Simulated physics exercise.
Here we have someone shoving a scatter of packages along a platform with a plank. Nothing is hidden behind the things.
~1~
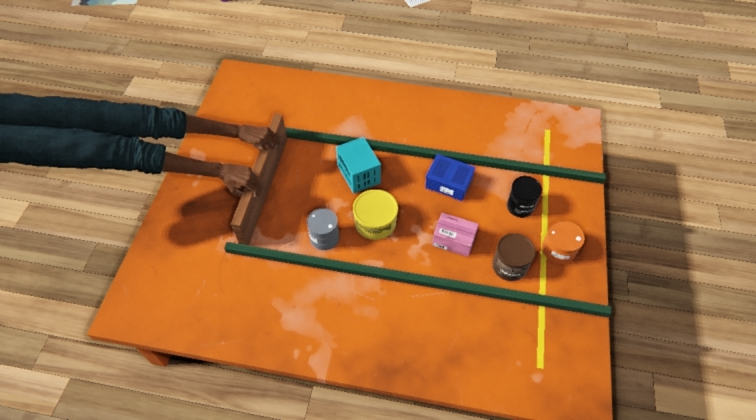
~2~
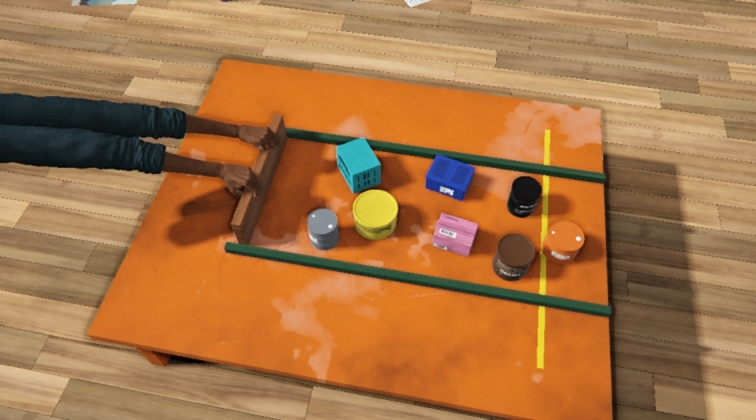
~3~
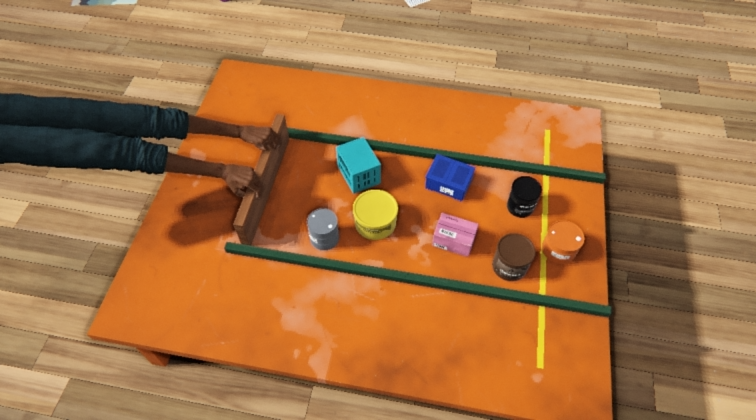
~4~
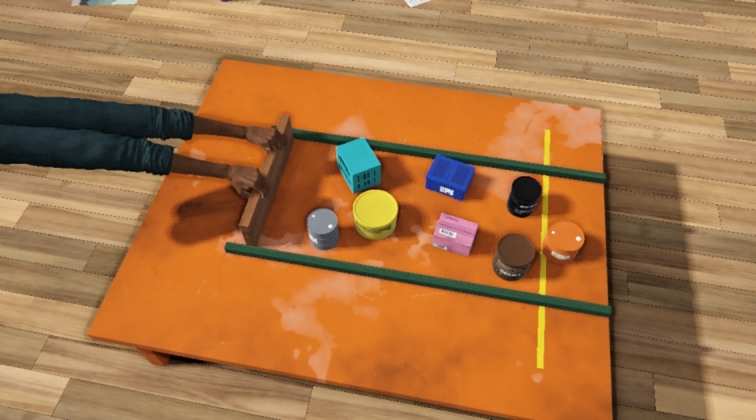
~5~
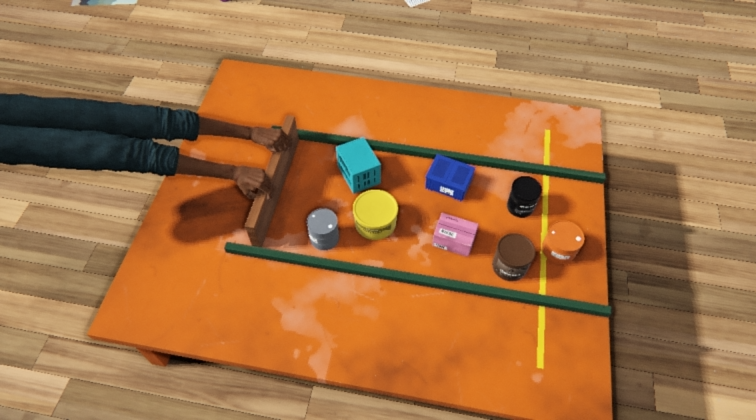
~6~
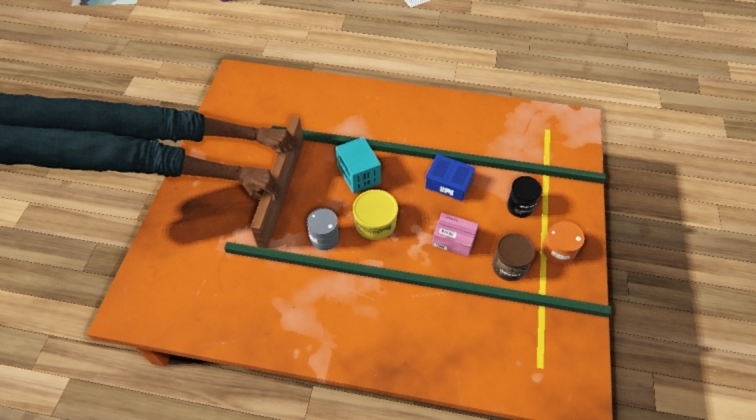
To begin with, two hands hold a brown plank at the left end of an orange platform, with canisters, pails and parcels scattered between two green rails. The hands then slide the plank slowly a short way right, toward the grey canister, while all the packages stay still.
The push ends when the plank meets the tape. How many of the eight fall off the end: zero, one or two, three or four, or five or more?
As it turns out, the number that fall off is one or two.
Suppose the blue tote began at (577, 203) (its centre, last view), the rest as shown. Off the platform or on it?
The blue tote falls.
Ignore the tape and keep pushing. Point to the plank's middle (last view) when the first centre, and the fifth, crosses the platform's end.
About (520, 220), then (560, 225).
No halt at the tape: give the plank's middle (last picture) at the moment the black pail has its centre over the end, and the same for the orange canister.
About (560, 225), and (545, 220) for the other.
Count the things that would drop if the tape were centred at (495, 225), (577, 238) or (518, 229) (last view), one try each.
It would be 0, 5 and 0.
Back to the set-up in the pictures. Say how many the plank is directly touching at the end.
It touches 3.
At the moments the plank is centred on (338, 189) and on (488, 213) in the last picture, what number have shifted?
First 2, then 8.
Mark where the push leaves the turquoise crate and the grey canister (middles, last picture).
First (564, 202), then (562, 270).
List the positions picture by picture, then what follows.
Orange canister (563, 242); black pail (524, 197); brown pail (513, 258); plank (262, 178); tape (544, 233), in the first frame.
Black pail (524, 197); grey canister (323, 230), in the second frame.
Brown pail (513, 258); yellow pail (375, 215), in the third frame.
Orange canister (563, 242); plank (269, 179), in the fourth frame.
Black pail (524, 197); pink parcel (455, 235), in the fifth frame.
Orange canister (563, 242); black pail (524, 197); brown pail (513, 258); plank (280, 180); tape (544, 233), in the sixth frame.
Soon after, none off yet; orange canister at rest near (563, 242); black pail at rest near (524, 197); brown pail at rest near (513, 258).
In the end, the number that fall off is one or two; gone, brown pail.
